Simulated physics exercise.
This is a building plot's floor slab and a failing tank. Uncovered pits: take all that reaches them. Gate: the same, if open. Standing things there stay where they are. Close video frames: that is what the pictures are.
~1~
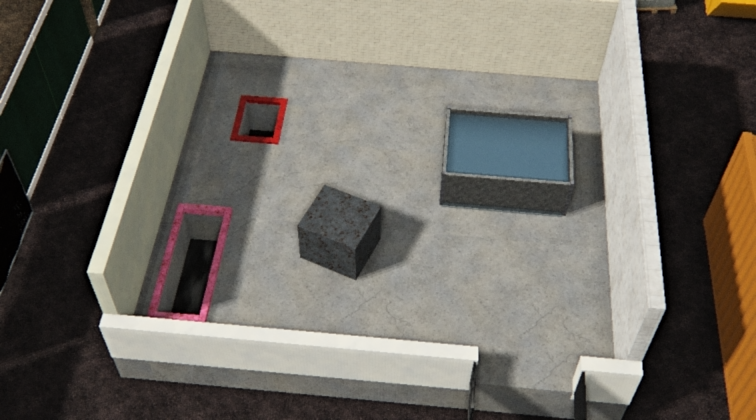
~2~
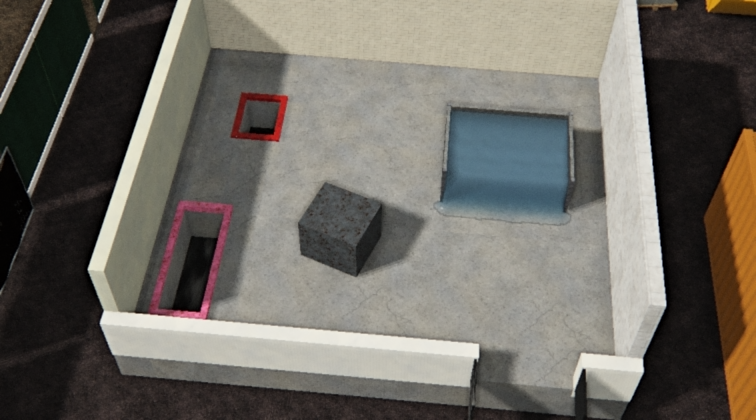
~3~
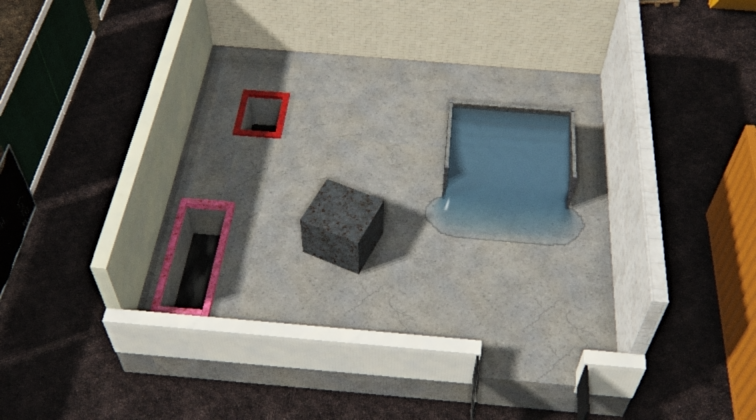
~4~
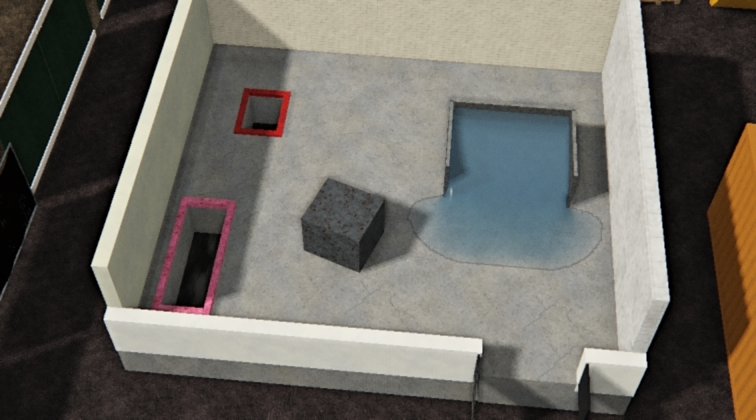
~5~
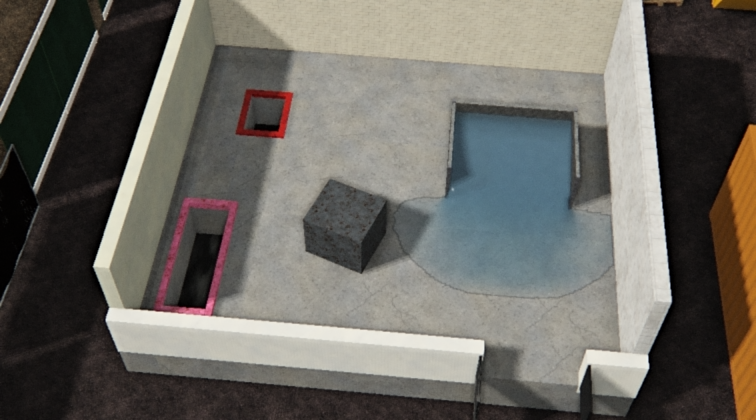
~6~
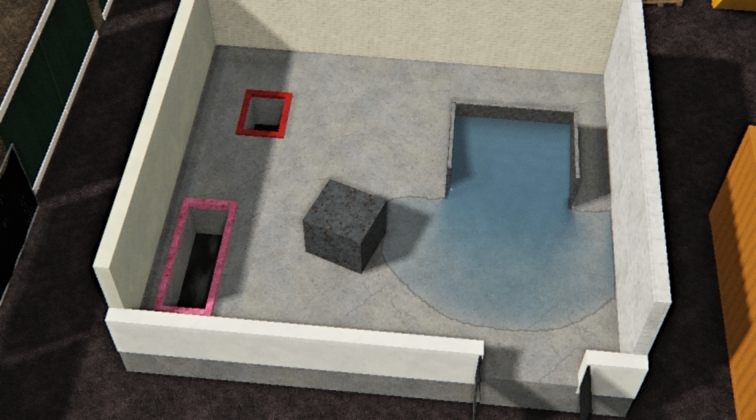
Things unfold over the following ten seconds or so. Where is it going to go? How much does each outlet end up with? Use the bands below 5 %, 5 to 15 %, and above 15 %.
Once it settles, the gate ends up with above 15 %, the red pit ends up with below 5 %, the pink pit ends up with below 5 %.
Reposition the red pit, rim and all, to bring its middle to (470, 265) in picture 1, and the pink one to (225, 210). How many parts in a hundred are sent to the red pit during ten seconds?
Share, red pit, approx.: 25 in a hundred.
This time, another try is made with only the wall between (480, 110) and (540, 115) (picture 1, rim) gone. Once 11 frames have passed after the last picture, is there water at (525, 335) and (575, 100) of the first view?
In order: Spared and swamped.
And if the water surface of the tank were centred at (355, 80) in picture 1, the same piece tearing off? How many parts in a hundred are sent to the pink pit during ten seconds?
Pink: 10 %.
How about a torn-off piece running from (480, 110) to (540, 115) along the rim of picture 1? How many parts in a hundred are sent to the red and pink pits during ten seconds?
Red 6 %, pink 0 %.
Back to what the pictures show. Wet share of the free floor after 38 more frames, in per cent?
Roughly 55 %.
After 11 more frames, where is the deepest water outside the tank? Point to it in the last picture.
Deepest point: About (615, 376).
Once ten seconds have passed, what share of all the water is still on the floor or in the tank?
Estimate: Close to 54 %.
A moment on, water covers 30 % of the floor; the gate 5 %, the red pit 0 %, the pink pit 0 %.
Next, water covers 35 % of the floor; the gate 16 %, the red pit 0 %, the pink pit 0 %.
Then, water covers 40 % of the floor; the gate 30 %, the red pit 0 %, the pink pit 1 %.
Later, water covers 55 % of the floor; the gate 39 %, the red pit 0 %, the pink pit 2 %.
In the end, water covers 85 % of the floor; the gate 44 %, the red pit 0 %, the pink pit 2 %.
